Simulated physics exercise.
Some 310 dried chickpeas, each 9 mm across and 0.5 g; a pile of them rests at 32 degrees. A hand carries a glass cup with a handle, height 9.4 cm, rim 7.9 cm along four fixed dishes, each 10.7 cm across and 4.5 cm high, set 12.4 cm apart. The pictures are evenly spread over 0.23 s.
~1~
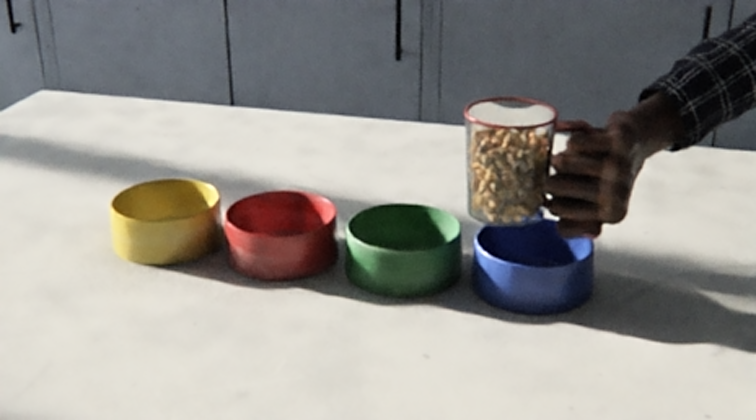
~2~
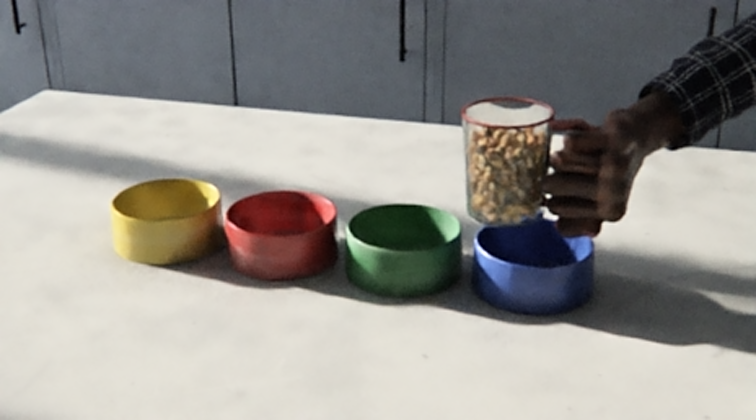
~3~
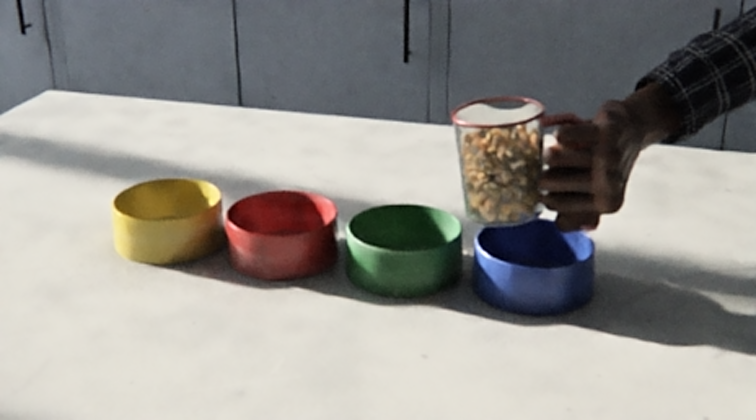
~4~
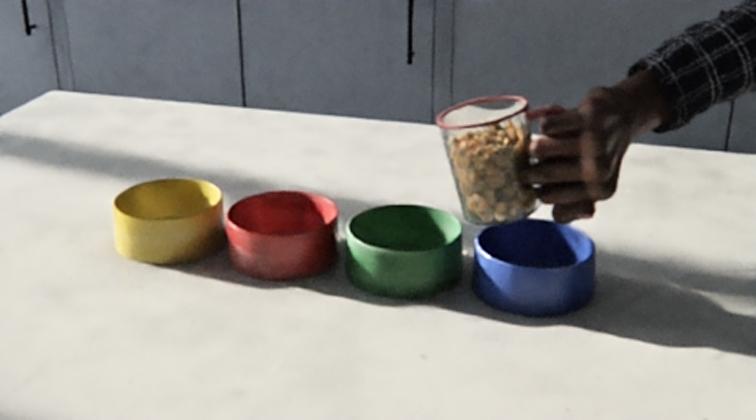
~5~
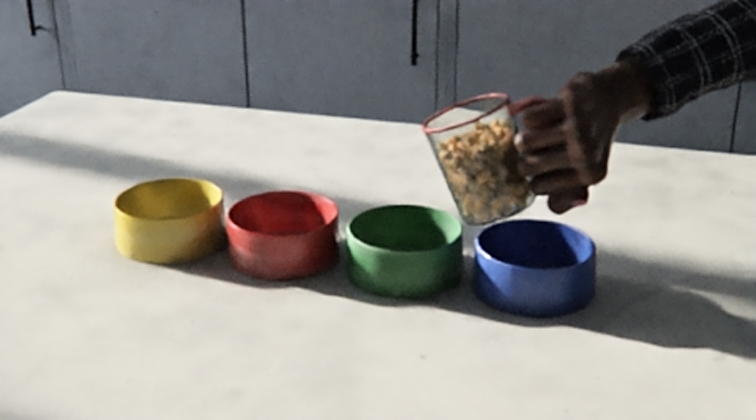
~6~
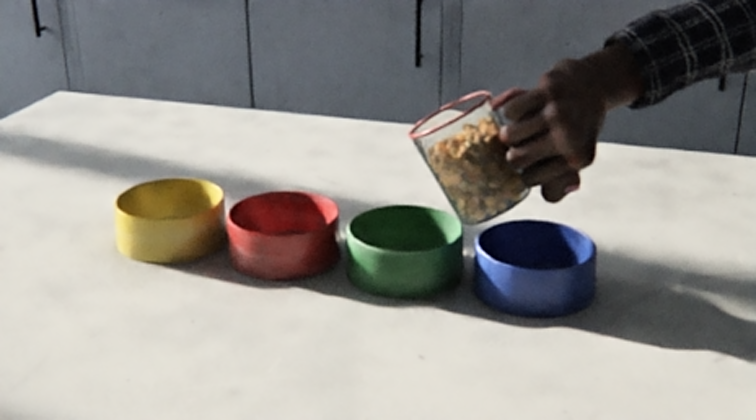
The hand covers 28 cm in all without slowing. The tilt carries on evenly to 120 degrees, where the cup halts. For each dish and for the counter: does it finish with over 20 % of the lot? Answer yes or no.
Red: Yes, blue: No, green: No, yellow: No, counter: No.
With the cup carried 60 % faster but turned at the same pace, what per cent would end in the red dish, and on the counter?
Red 10, counter 10.
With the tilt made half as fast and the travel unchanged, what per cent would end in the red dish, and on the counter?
Then: Red 0; counter 0.
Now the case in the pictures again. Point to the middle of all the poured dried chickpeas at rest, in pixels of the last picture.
At about (268, 235).
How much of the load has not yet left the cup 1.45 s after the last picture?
Roughly 0 per cent.
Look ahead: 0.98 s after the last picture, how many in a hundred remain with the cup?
Roughly 5 per cent.
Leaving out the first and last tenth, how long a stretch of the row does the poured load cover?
Roughly 7 cm.
Then, 0.58 s after the last picture, tilt 120 degrees; cup holds 65 %, red 35 %.
Then, 0.98 s after the last picture, tilt 120 degrees; cup holds 5 %, red 90 %.
Then, 1.45 s after the last picture, tilt 120 degrees; cup holds 0 %, red 90 %.
In the end, red 90 %, blue 0 %, green 0 %, yellow 0 %, counter 10 %.
